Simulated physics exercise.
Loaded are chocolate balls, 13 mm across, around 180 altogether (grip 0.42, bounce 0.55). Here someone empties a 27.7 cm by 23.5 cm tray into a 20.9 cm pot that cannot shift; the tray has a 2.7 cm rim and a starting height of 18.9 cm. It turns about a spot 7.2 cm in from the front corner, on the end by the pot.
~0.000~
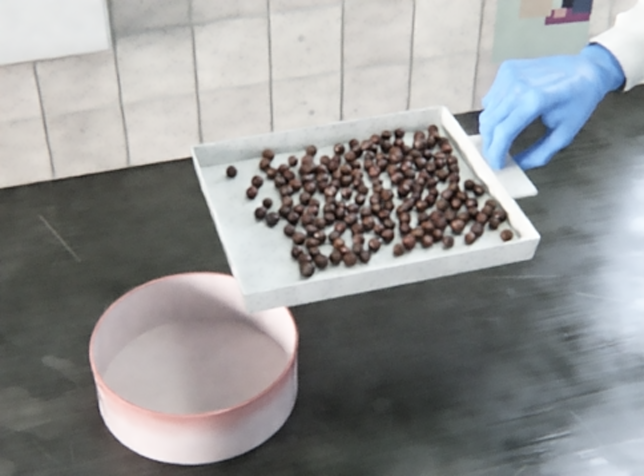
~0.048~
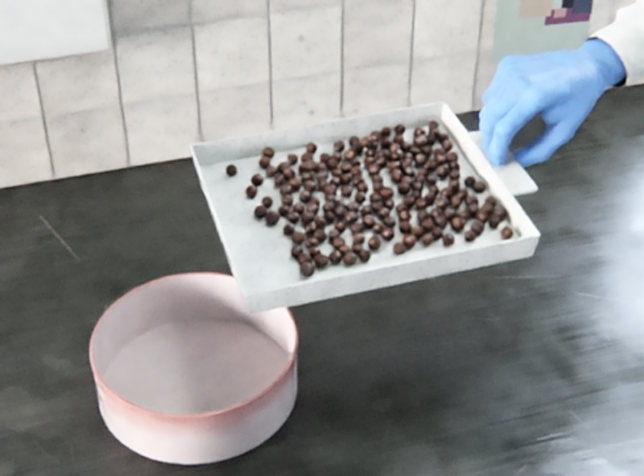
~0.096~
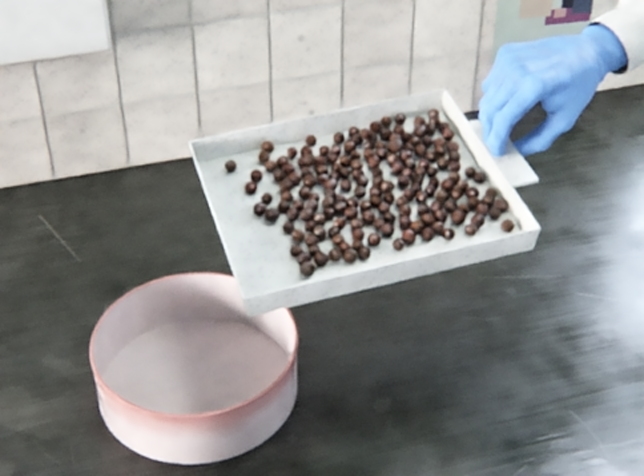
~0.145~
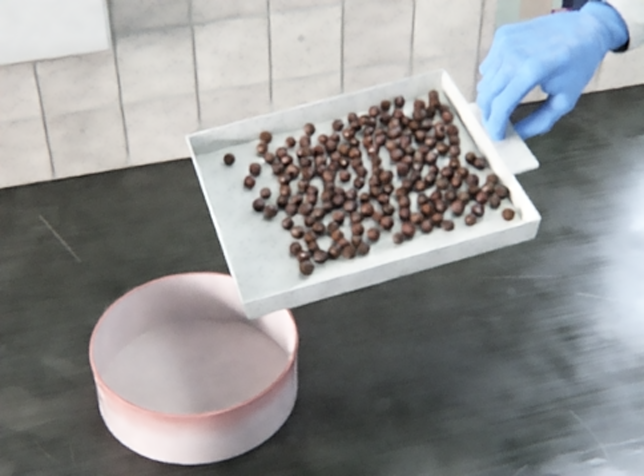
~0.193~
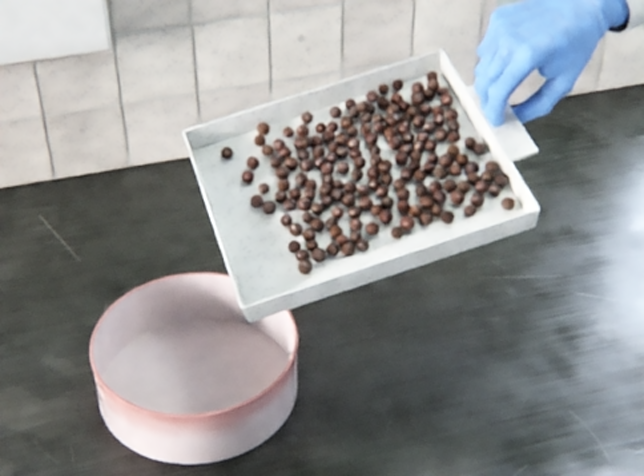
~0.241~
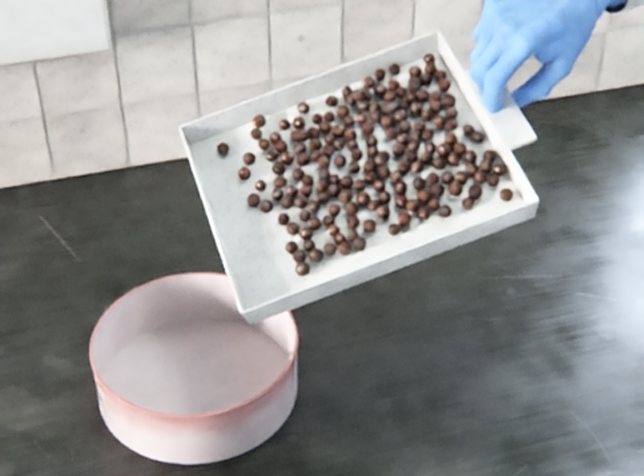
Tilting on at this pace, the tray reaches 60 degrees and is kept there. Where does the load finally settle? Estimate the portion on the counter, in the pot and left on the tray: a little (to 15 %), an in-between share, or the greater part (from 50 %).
Counter: An in-between share; pot: A little; tray: The greater part.
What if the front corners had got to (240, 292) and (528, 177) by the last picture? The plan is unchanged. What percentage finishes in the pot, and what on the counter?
Pot 5 % / counter 5 %.
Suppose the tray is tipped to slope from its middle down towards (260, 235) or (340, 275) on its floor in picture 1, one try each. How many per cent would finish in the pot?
20 and 0 %.
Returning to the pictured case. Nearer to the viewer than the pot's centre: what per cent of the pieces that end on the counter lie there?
Some 100 per cent.
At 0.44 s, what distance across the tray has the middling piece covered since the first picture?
It has moved some 5 cm from its start.
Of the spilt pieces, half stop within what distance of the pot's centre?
Distance: Some 24 cm.
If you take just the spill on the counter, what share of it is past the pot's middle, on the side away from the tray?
About 70 percent of the spill.
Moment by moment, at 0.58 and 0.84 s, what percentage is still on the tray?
Earlier moment 100, later moment 75.
After 0.44 s, tilt 40 degrees; the tray holds 100 %, the pot 0 %.
After 0.58 s, tilt 55 degrees; the tray holds 100 %, the pot 0 %.
After 0.84 s, tilt 60 degrees; the tray holds 75 %, the pot 0 %.
By 1.9 s all is still; counter 25 %, pot 5 %, tray 70 %.
